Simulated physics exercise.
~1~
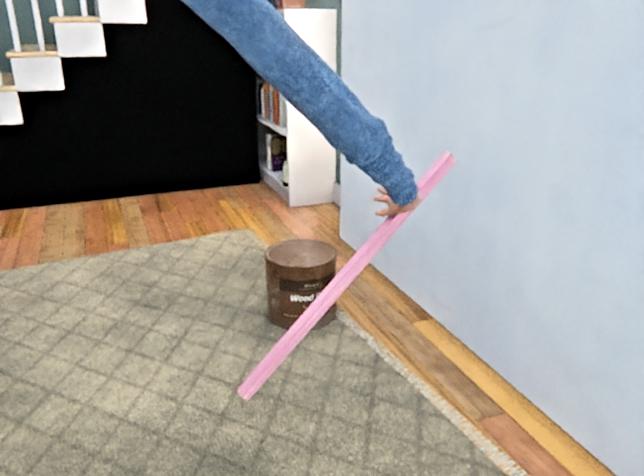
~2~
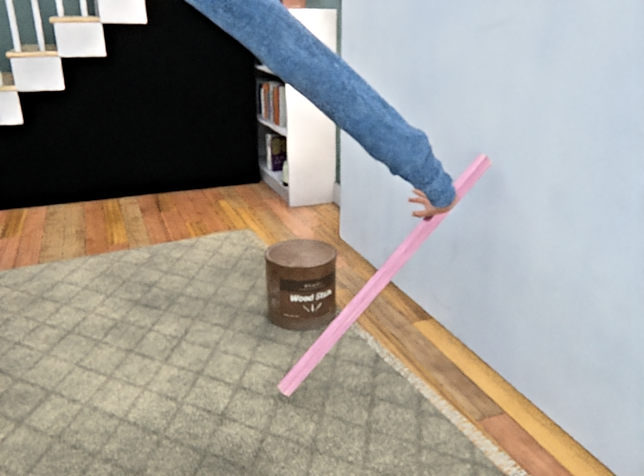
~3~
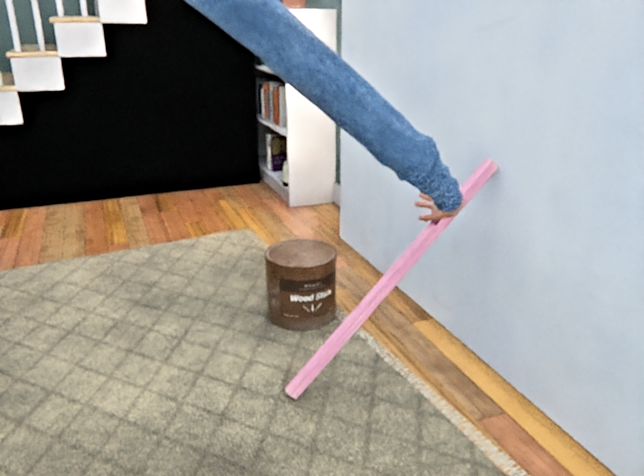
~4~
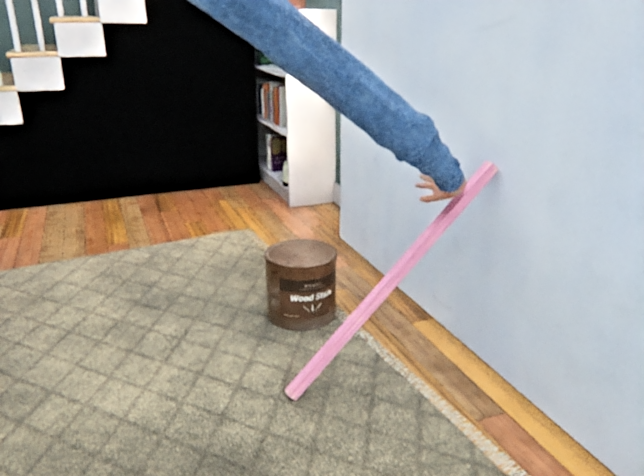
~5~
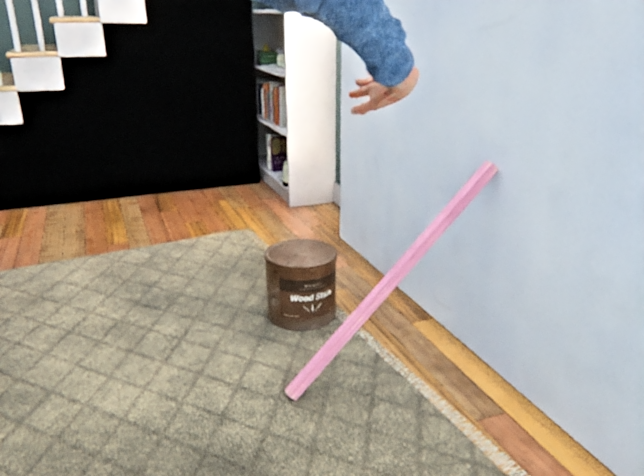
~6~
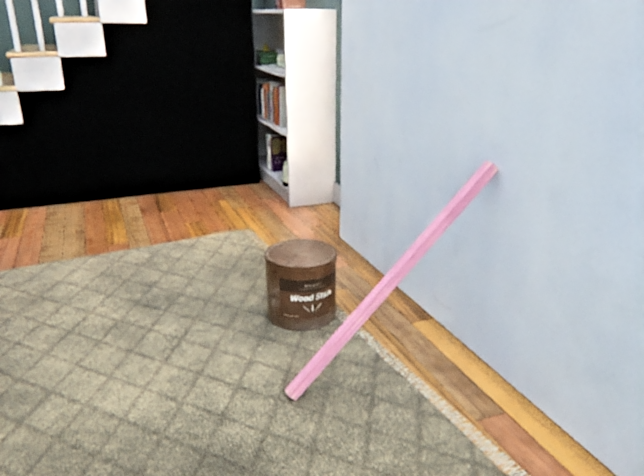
A pink pole is leaned against a wall by a hand and stays there once released.
